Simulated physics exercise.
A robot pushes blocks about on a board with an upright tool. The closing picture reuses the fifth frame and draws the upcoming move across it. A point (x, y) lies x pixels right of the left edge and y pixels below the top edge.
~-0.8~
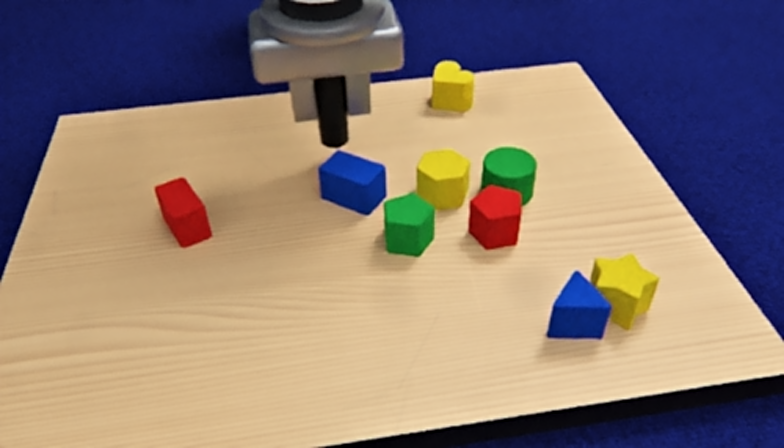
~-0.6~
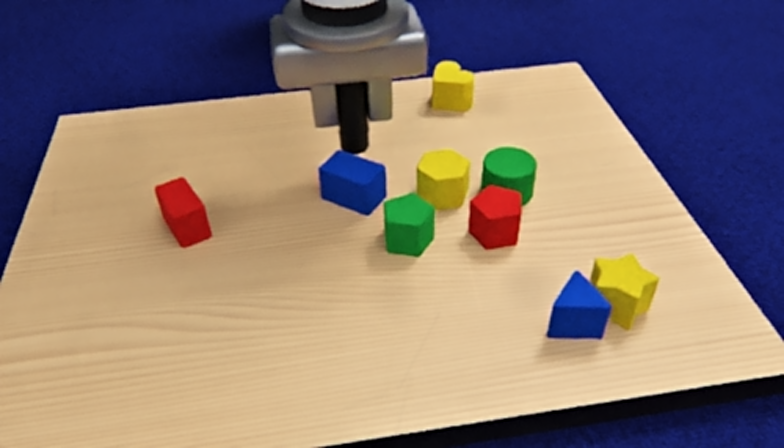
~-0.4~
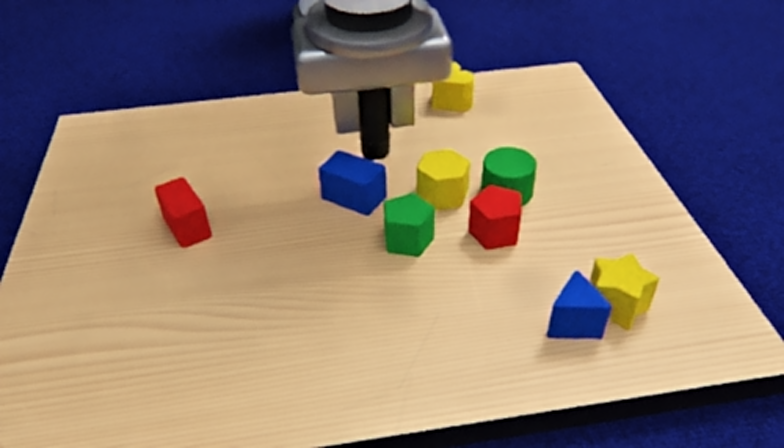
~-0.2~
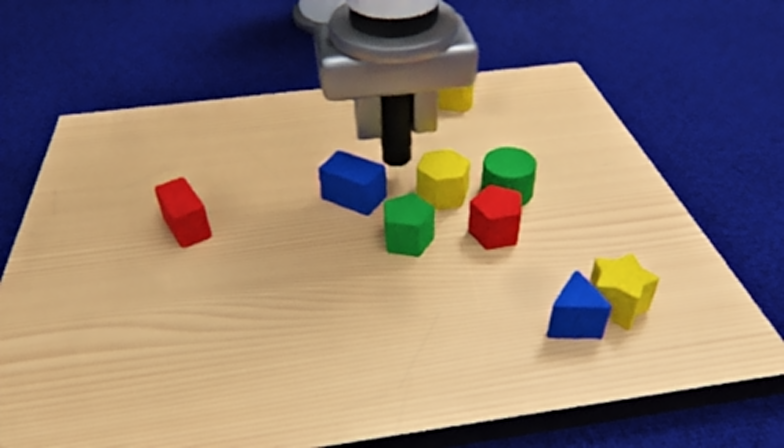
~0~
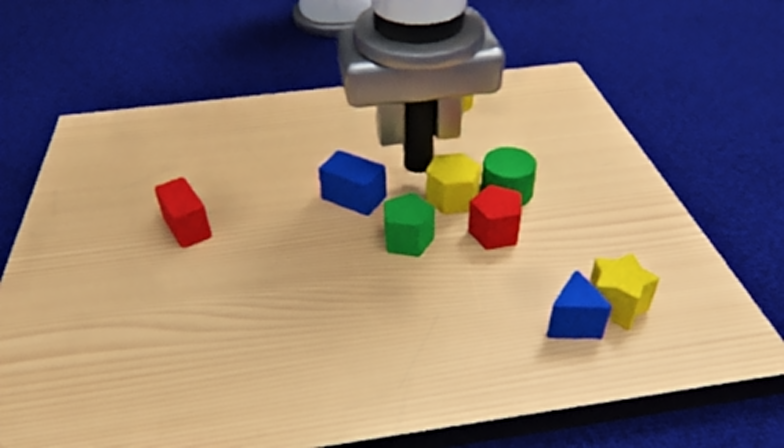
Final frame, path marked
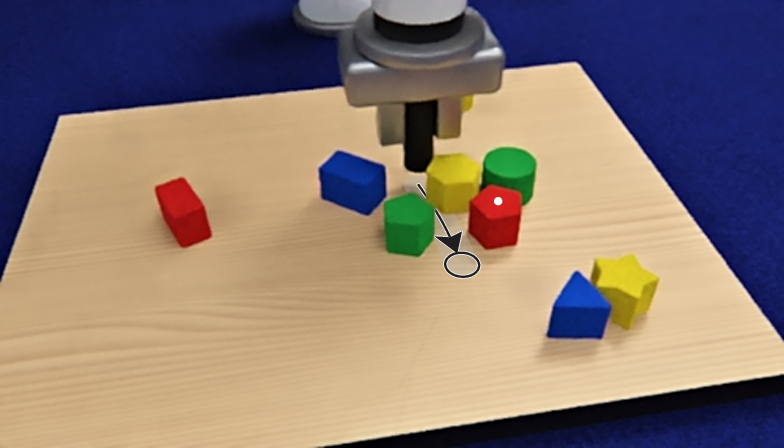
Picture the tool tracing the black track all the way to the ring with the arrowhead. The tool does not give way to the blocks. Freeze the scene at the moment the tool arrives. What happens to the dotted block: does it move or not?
It shifts position.
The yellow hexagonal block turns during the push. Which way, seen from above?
The yellow hexagonal block rotates counterclockwise.
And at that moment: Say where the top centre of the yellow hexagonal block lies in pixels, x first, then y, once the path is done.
I'd guess (485, 186).
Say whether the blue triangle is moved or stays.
At the moment the path ends, the blue triangle still stands where it did.
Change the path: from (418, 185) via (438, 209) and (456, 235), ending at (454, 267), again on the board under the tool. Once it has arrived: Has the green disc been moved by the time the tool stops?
Yes
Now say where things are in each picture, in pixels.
Tip of the tool at (335, 142), middles of tops, green five-sided block at (408, 209), yellow hexagonal block at (444, 163), red five-sided block at (498, 201), green disc at (510, 161), blue triangle at (581, 293), in the first frame.
Tool at (355, 147), nothing pushed, in the second frame.
Tool at (376, 153), nothing pushed, in the third frame.
Tool at (397, 159), nothing pushed, in the fourth frame.
Tool at (419, 166), green five-sided block at (408, 209), yellow hexagonal block at (454, 167), red five-sided block at (498, 201), green disc at (510, 161), blue triangle at (581, 293), in the fifth frame.
The line goes from (418, 185) by way of (442, 221) to (462, 265); the dot is on the red five-sided block.
What follows on the original path. One third of the way, tool at (435, 189); yellow hexagonal block at (478, 181), turned 25° anticlockwise; red five-sided block at (510, 207), turned 15° clockwise; green disc at (520, 161).
Two thirds of the way, tool at (450, 216); yellow hexagonal block at (485, 186), turned 40° anticlockwise; red five-sided block at (521, 211); green disc at (521, 161).
At the end, tool at (463, 245); green five-sided block unmoved; yellow hexagonal block at (485, 186), turned 40° anticlockwise; red five-sided block at (521, 211); green disc at (521, 161); blue triangle unmoved.
